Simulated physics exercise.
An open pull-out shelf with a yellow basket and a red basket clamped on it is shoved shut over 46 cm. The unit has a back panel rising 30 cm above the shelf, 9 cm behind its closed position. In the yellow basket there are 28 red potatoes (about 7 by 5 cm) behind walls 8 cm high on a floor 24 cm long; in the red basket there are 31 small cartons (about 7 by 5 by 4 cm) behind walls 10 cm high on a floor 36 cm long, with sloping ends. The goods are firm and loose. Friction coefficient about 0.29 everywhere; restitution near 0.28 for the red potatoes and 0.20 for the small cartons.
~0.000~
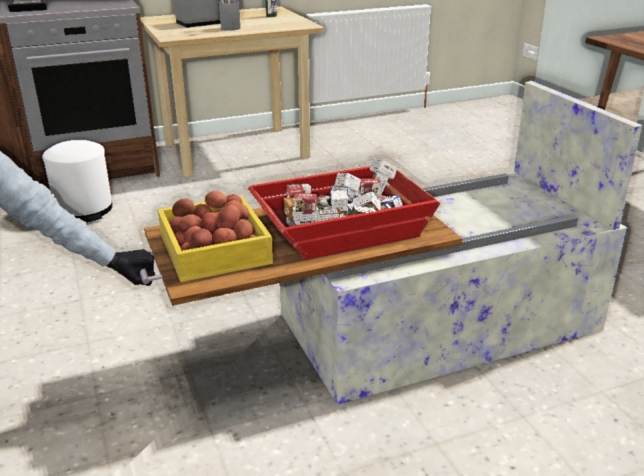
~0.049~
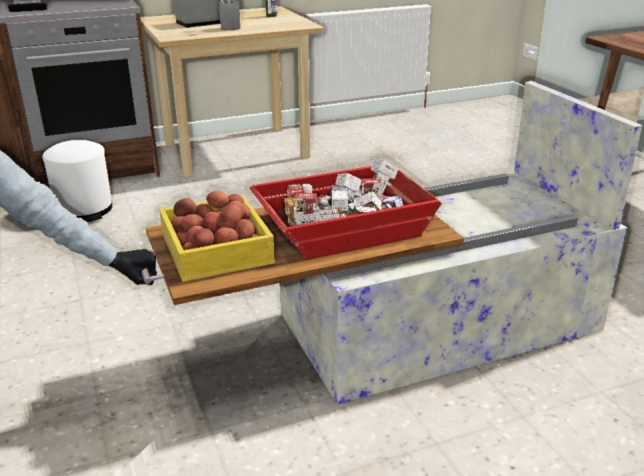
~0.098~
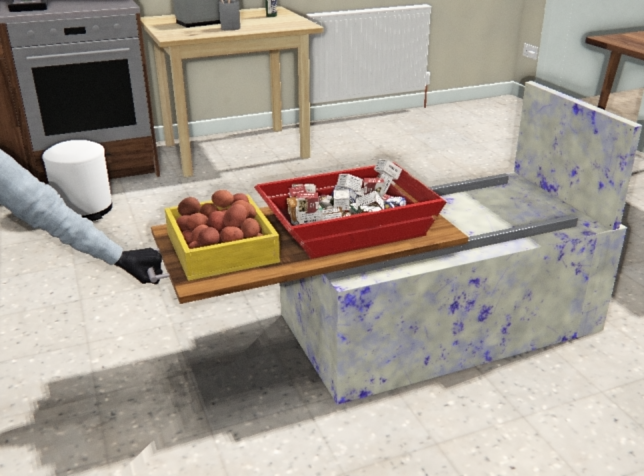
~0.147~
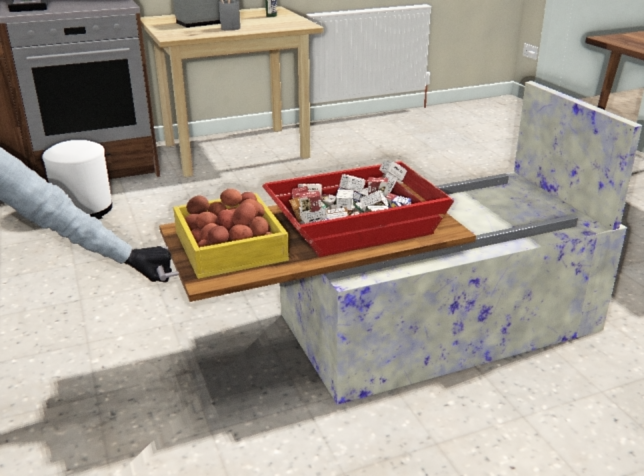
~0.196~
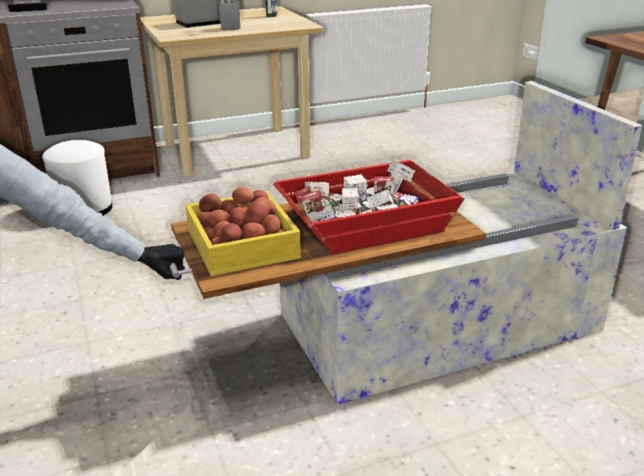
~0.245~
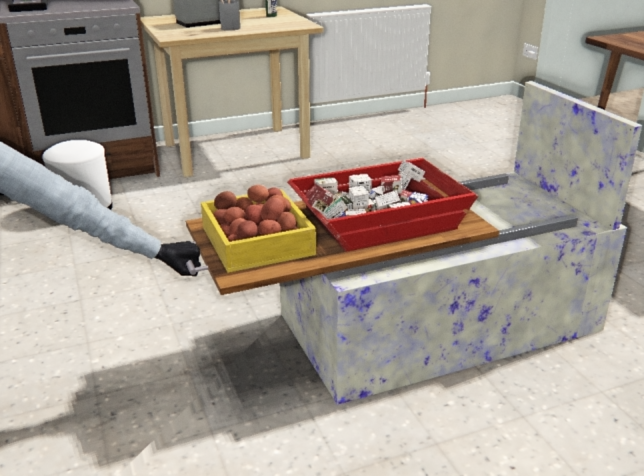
In a kitchen, a black-gloved hand slowly pushed a wooden pull-out shelf to the right into a blue-speckled unit, carrying a yellow basket of red potatoes and a red basket of small cartons along.
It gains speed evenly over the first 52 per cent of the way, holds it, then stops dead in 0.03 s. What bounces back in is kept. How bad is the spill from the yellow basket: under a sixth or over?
The yellow basket loses fewer than one in six of its red potatoes.
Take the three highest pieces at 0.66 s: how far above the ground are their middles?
About 62 cm.
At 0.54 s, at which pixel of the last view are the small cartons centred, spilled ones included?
Around (472, 189).
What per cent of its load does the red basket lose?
About: Red basket 0 per cent.
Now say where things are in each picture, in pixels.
In the first picture (places track the rim corner closest to us here), yellow basket (182, 252); red basket (284, 229); 0 cm pushed; all still inside.
Yellow basket (184, 252); red basket (286, 229); 1 cm pushed, in the second picture.
Yellow basket (190, 251); red basket (291, 228); 2 cm pushed, in the third picture.
Yellow basket (199, 249); red basket (300, 226); 5 cm pushed, in the fourth picture.
Yellow basket (213, 246); red basket (313, 224); 9 cm pushed, in the fifth picture.
Yellow basket (230, 243); red basket (328, 221); 13 cm pushed; all still inside, in the sixth picture.
After 0.46 s, the shelf hits its stop.
After 0.54 s, the yellow basket has all 28 and the red basket has all 31.
After 0.66 s, the yellow basket has all 28 and the red basket has all 31.
After 0.88 s, the yellow basket is down by 1 of 28 and the red basket has all 31.
Outcome (at 1.32 s), the yellow basket is down by 1 of 28 and the red basket has all 31. Asked share, 1 of 28, 4 per cent.
